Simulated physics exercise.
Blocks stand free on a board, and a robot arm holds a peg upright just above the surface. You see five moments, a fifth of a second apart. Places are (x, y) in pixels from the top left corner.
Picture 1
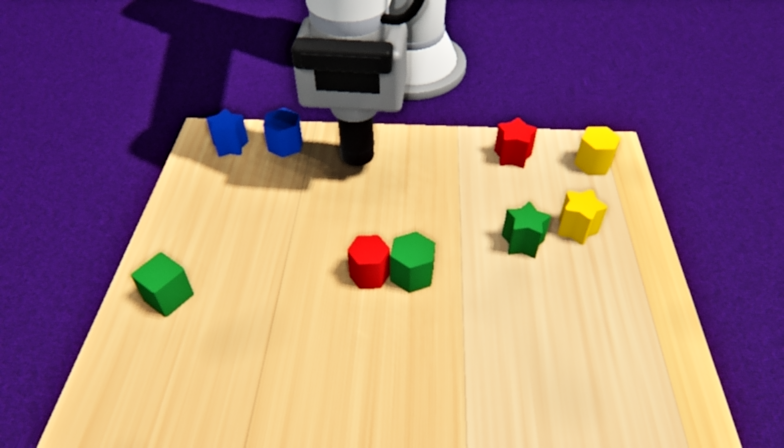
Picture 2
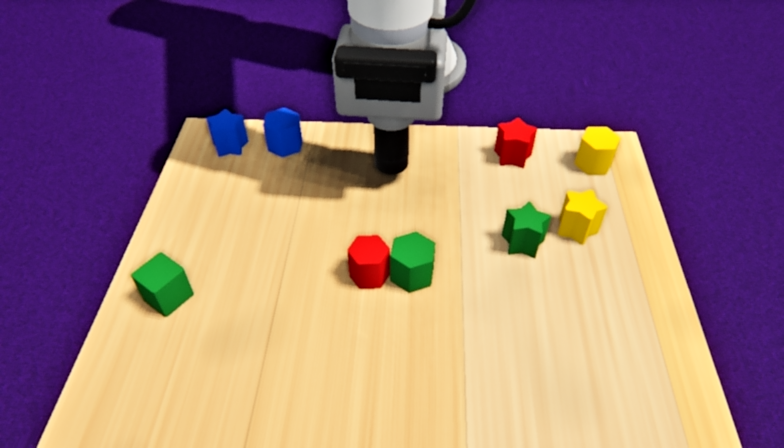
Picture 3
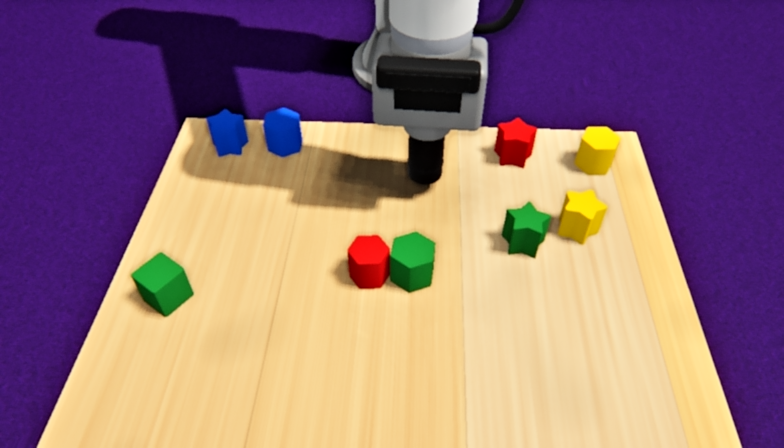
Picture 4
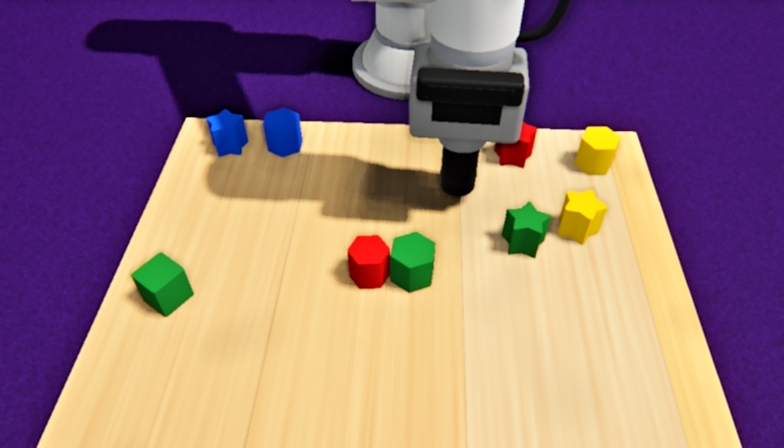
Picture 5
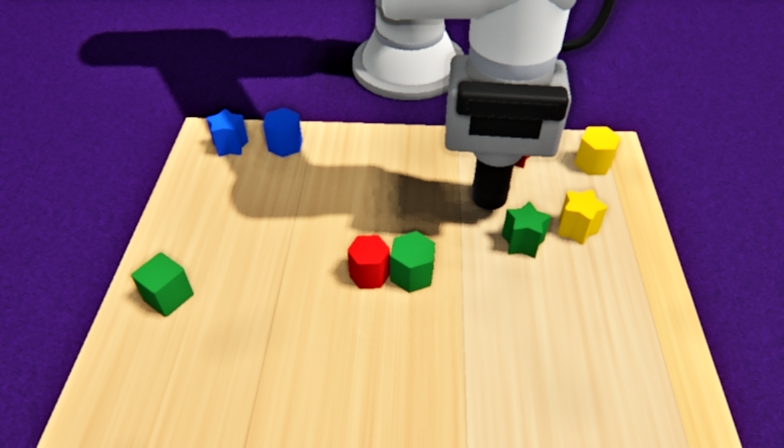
On a pale wooden board against a purple background, a robot arm holds a black peg upright near the far edge, among scattered coloured blocks. The peg glides steadily right and slightly nearer, passing in front of the red star, and ends just left of the green star while the blocks stay still.
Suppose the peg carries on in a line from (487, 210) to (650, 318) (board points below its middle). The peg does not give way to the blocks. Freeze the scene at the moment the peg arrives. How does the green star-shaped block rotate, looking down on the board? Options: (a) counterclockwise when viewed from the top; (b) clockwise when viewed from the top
My answer is option b.
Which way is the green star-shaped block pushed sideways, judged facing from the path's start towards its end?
Rightward.
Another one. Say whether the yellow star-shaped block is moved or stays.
It sits in its place.
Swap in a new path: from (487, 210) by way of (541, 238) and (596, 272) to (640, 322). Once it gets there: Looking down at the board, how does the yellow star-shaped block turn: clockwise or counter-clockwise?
Seen from above, its turn is counter-clockwise.
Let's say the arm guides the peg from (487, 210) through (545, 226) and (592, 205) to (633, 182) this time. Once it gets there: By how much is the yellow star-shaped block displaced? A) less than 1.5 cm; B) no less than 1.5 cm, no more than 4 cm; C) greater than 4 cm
C
On the path given first. One third of the way, peg (540, 231); green star-shaped block (560, 242).
Two thirds of the way, peg (596, 267); green star-shaped block (596, 280), turned 45° clockwise.
At the end, peg (657, 306); green star-shaped block (603, 289), turned 80° clockwise; yellow star-shaped block in place.
